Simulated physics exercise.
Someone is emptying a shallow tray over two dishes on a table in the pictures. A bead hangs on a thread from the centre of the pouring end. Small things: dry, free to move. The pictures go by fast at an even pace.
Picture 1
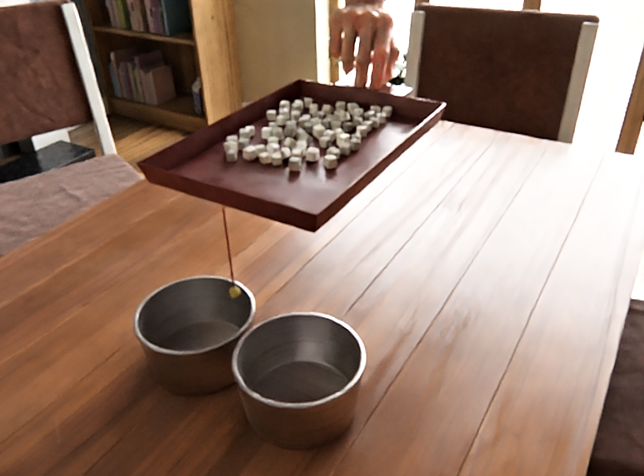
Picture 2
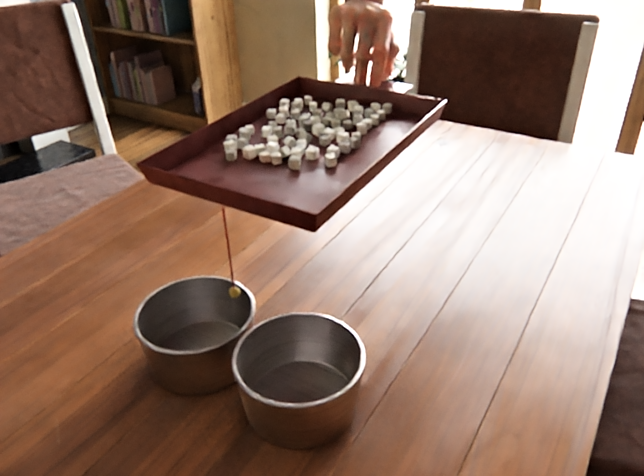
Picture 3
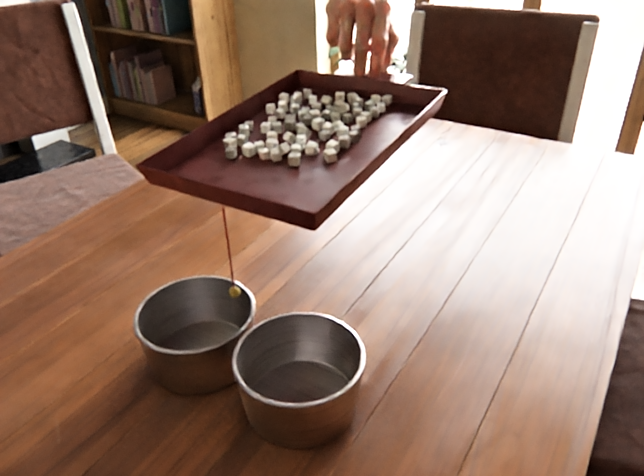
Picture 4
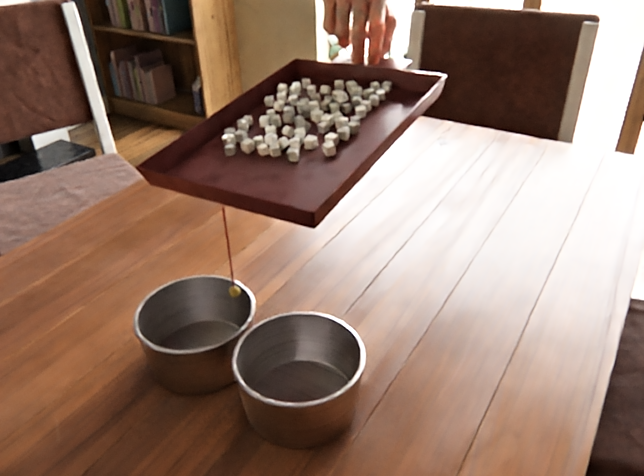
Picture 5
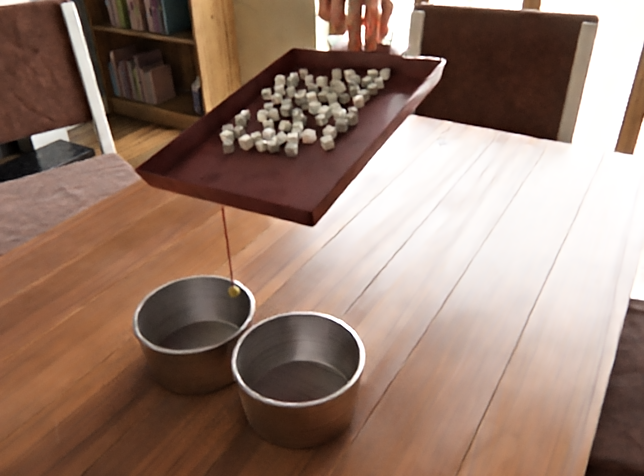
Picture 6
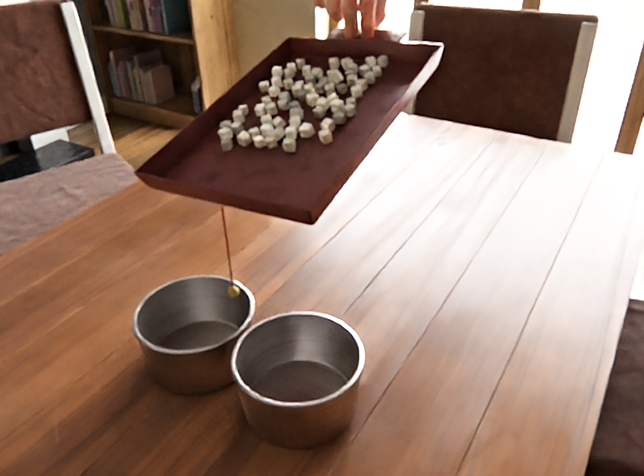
The clip shows a dark red tray of small pale cubes held above two metal dishes on a wooden table, as a hand at the far side steadily raises that end and the tray tilts more steeply toward the near side.
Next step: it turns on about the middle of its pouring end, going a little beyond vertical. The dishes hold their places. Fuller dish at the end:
Left.
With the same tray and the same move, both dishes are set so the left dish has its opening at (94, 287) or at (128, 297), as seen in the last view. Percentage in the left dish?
Close to 30 in a hundred first, close to 70 in a hundred second.
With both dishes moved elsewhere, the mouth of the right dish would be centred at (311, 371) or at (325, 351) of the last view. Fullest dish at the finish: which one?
Try 1: The dish at left. Try 2: The dish at left.
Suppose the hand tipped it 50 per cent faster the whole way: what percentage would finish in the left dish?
That works out at some 60 per cent.
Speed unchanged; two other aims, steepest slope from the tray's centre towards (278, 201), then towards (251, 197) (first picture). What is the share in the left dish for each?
Respectively 10 % and 40 %.
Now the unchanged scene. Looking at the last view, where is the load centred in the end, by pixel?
It settles centred around (164, 351).
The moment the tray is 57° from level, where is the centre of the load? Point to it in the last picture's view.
The load's middle is around (187, 160).
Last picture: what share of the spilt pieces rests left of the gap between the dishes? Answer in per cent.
It amounts to some 100 percent.
Shortly afterwards, tray tipped steeply; all but a few on the tray; only a few outside both; only a few in the air.
Next, tray tipped right over; the bulk on the tray; only a few in the left dish; a little outside both; only a few in the air.
Some moments later, tray tipped past a quarter turn; near half in the left dish; near half outside both.
In the end, tray tipped past a quarter turn; none at all in the right dish; near half in the left dish; near half outside both.
